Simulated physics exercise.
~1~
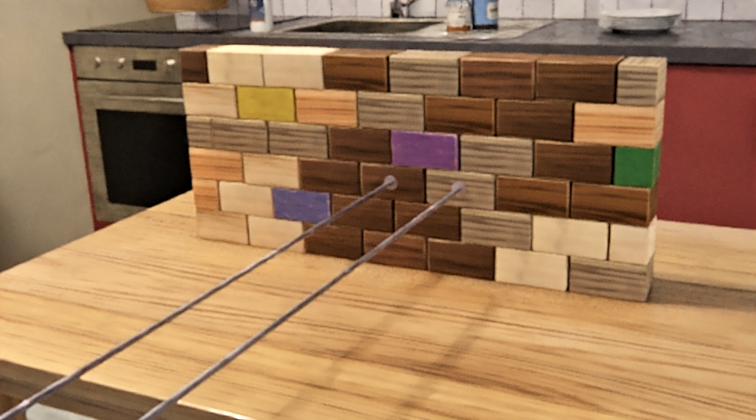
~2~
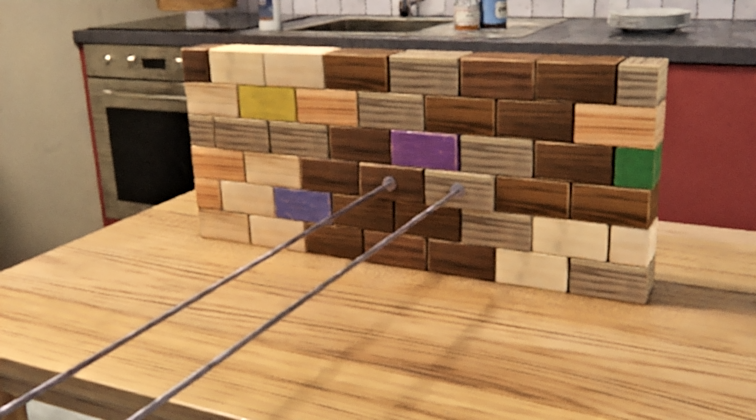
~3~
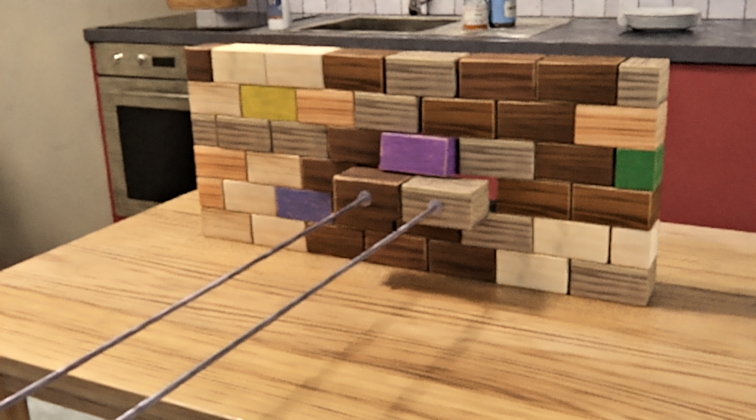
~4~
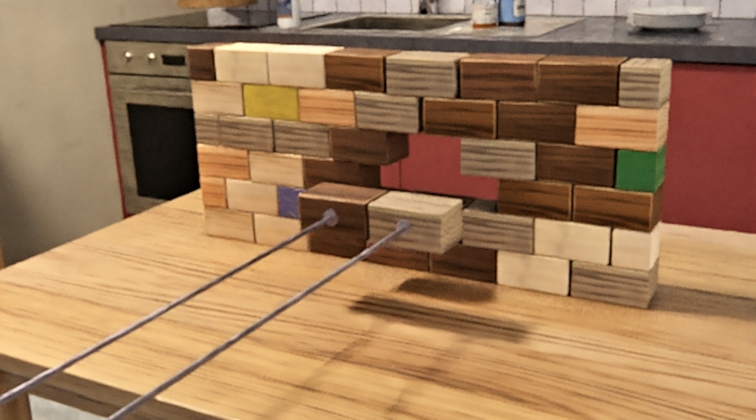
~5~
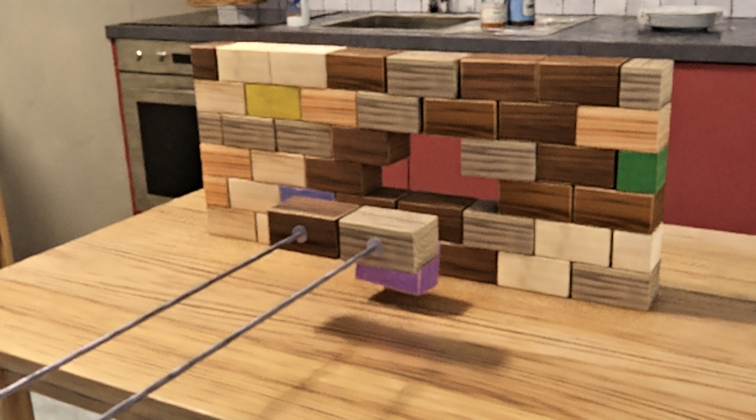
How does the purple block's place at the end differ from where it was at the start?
At the start the purple block sits in the middle of the wall, just above the two blocks being pulled. At the end it is out of the wall, turned on its side and much lower, just below the pulled blocks in front of the wall.
